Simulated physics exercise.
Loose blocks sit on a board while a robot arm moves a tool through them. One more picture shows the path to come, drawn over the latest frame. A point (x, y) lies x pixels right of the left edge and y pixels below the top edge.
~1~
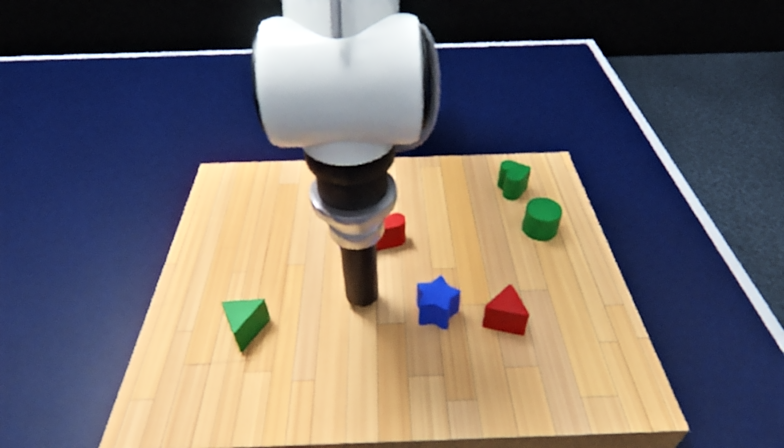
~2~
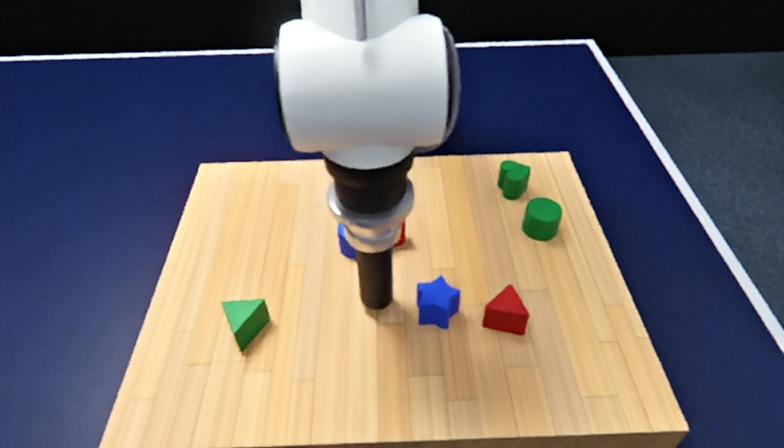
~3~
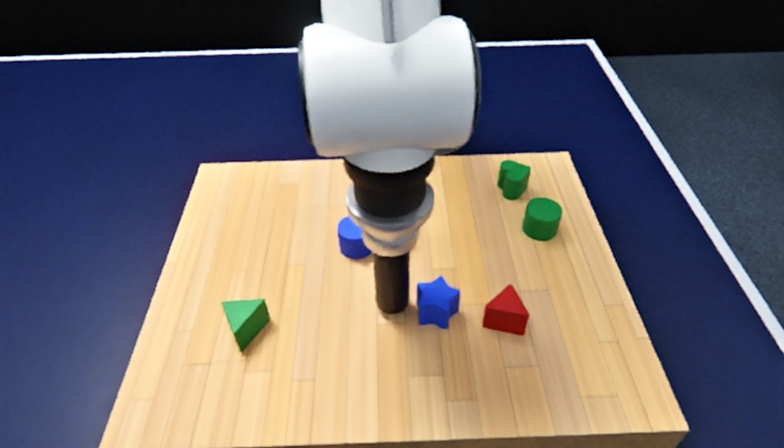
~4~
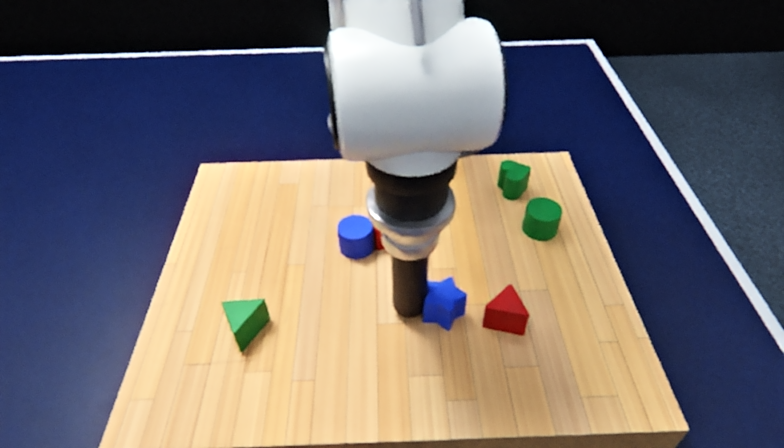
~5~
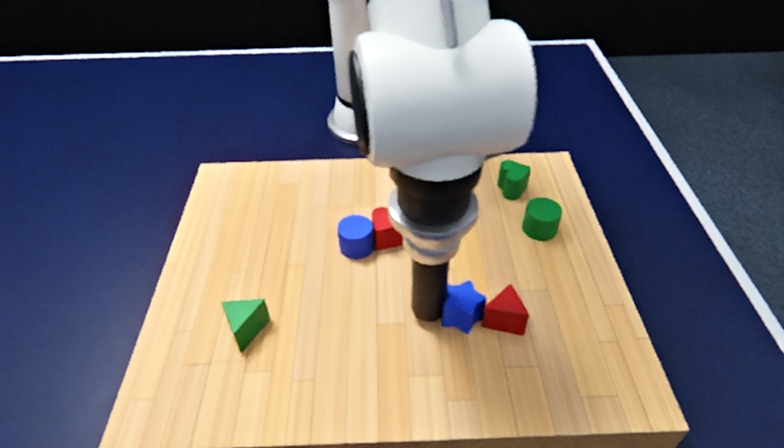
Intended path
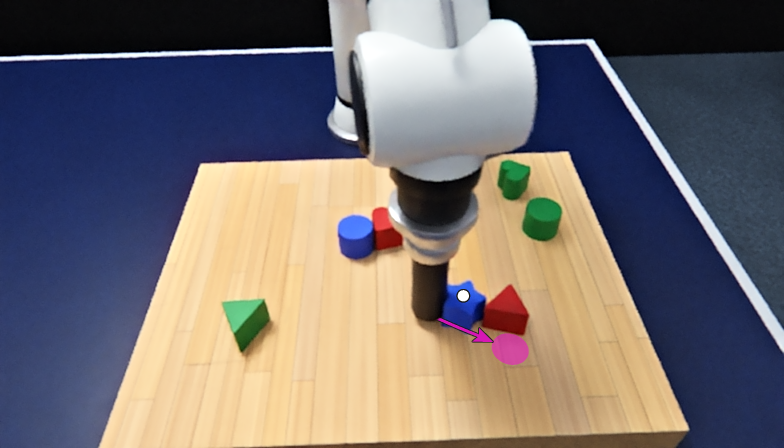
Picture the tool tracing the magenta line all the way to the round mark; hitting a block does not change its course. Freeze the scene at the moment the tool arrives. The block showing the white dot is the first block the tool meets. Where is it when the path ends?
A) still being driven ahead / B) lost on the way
(B)
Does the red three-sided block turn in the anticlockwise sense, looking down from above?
My answer is yes.
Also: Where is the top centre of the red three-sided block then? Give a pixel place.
Expect it around (561, 297).
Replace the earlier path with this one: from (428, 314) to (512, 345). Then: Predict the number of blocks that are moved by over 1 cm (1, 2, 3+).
By the end of the path, two blocks have moved more than about a centimetre.
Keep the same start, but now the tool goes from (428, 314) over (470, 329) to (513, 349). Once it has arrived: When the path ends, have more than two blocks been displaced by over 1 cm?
I expect not.
Drawn move, straight from (428, 314) to (510, 349); the dot is on the blue star block.
On the path given first. Halfway along, tool at (469, 325); blue star block at (503, 302), turned 25° anticlockwise; red three-sided block at (537, 303), turned 25° anticlockwise.
At the end, tool at (512, 343); blue star block at (532, 306), turned 55° anticlockwise; red three-sided block at (561, 297), turned 60° anticlockwise.
